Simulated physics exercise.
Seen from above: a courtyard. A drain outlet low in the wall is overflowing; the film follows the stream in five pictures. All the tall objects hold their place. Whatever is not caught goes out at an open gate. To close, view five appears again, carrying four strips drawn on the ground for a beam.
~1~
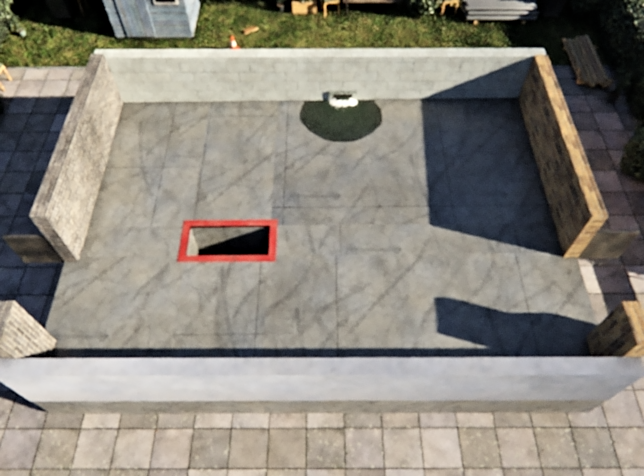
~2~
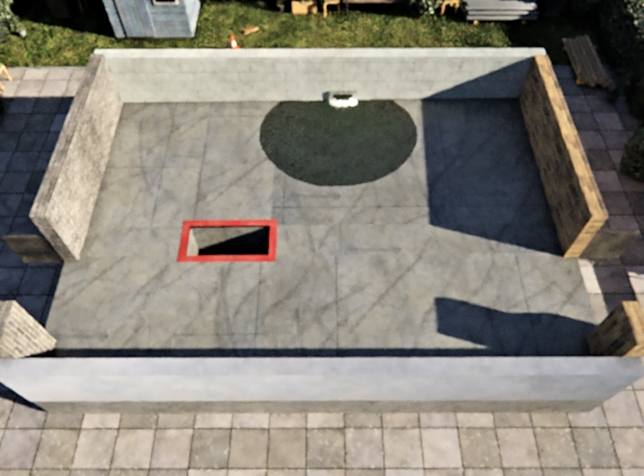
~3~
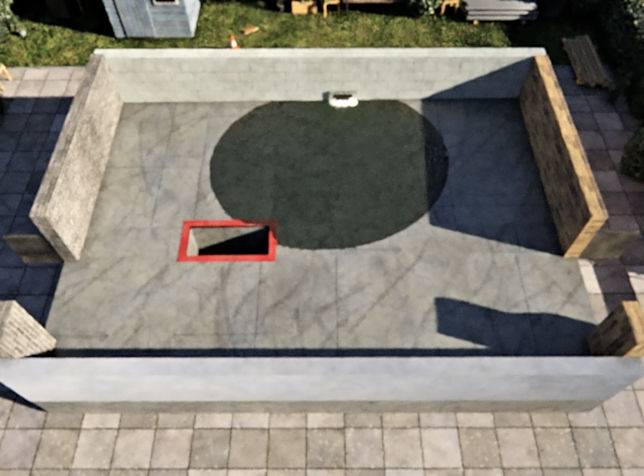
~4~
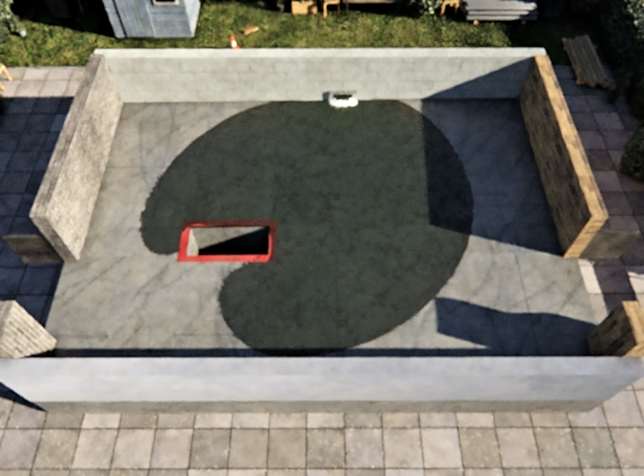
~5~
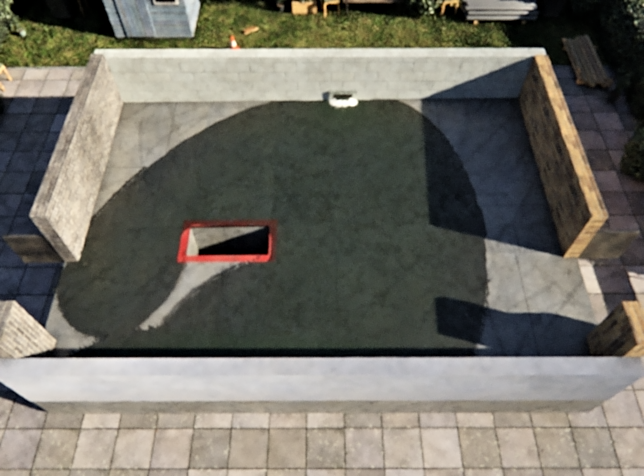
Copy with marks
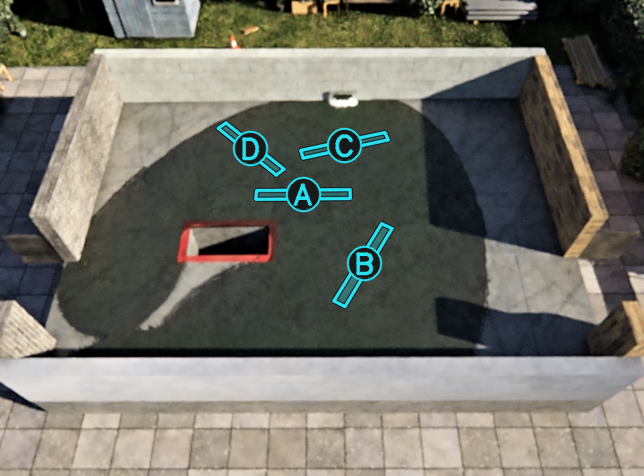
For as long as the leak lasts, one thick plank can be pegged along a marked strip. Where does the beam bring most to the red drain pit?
B.
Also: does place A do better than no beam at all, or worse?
Place A is worse.
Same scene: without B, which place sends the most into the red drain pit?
It is C.
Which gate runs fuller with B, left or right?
The left gate.
On the marked copy, A from (256, 194) to (350, 194); B from (339, 303) to (386, 226); C from (301, 154) to (386, 136); D from (222, 125) to (280, 172).
With A, about 14 % of the stream goes into the red drain pit, about 84 % out by the gates.
With B, about 30 % of the stream goes into the red drain pit, about 68 % out by the gates.
With C, about 22 % of the stream goes into the red drain pit, about 75 % out by the gates.
With D, about 17 % of the stream goes into the red drain pit, about 81 % out by the gates.
